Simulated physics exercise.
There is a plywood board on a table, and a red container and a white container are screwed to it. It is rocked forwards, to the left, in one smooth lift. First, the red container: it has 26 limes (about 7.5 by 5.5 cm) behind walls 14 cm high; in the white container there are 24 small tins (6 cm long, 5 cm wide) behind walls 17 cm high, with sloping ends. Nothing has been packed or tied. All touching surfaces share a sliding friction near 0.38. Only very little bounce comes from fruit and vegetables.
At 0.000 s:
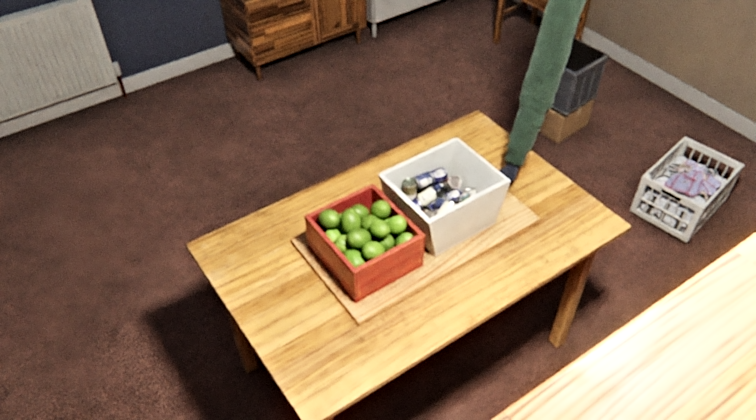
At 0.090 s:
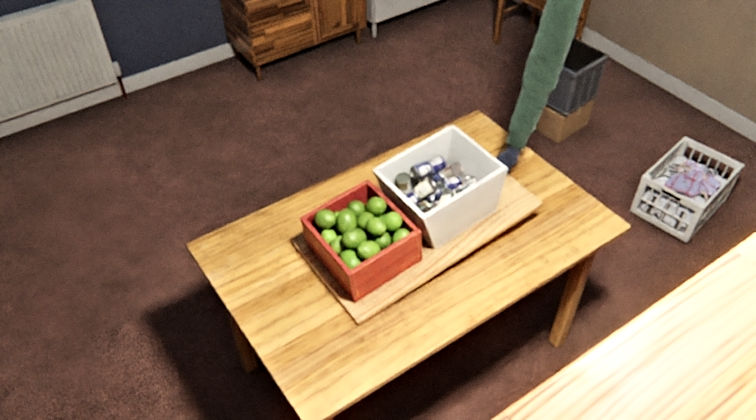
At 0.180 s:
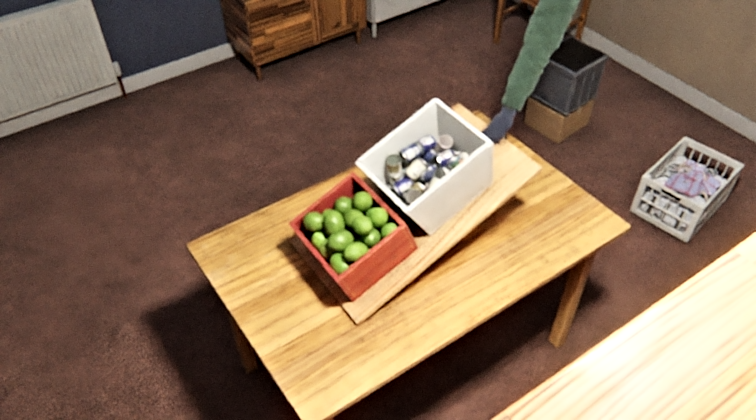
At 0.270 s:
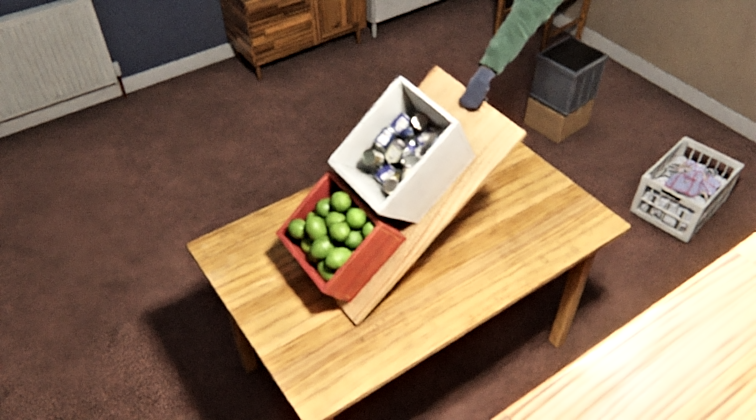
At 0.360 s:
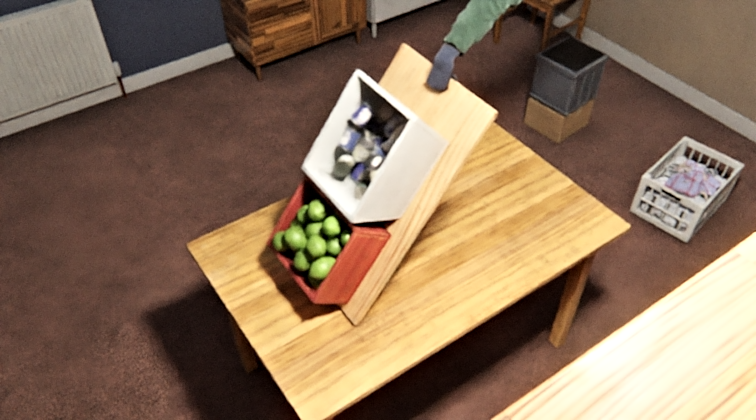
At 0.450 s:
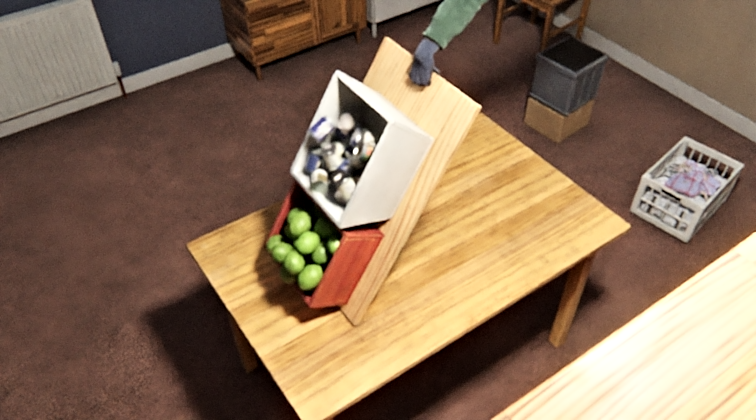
A plywood board on a wooden table, carrying a red container of limes and a white container of small tins, is lifted at its right end by a gloved hand, tilting steeply to the left as the contents shift.
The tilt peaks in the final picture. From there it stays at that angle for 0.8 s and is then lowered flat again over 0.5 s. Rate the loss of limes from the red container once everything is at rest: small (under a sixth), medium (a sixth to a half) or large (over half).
Medium.
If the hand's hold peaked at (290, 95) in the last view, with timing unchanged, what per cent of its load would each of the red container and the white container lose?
Red container 80%, white container 100%.
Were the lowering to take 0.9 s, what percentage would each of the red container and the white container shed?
Well, that would cost the red container 30 per cent and the white container 50 per cent.
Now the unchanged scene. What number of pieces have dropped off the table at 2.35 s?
About 16.
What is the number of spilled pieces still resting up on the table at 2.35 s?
Near 4, give or take.
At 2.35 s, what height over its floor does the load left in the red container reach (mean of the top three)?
It comes to close to 13 centimetres.
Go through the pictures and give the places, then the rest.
In the first frame (each is followed by its nearest rim corner in this view), red container, (357, 270); white container, (431, 220); 0° from level; none out.
Red container, (352, 271); white container, (426, 216); 6° from level, in the second frame.
Red container, (339, 278); white container, (409, 209); 20° from level, in the third frame.
Red container, (325, 288); white container, (381, 209); 38° from level, in the fourth frame.
Red container, (314, 298); white container, (352, 218); 52° from level, in the fifth frame.
Red container, (311, 303); white container, (340, 223); 58° from level; none out, in the sixth frame.
After 0.75 s, tilt 58°; red container 20 in, 6 out and white container 13 in, 11 out.
After 1.13 s, tilt 58°; red container 18 in, 8 out and white container 13 in, 11 out.
After 1.67 s, tilt 4°; red container 17 in, 9 out and white container 13 in, 11 out.
Outcome (at 2.35 s), red container 17 in, 9 out and white container 13 in, 11 out. Asked share, 9 of 26, 35 per cent.
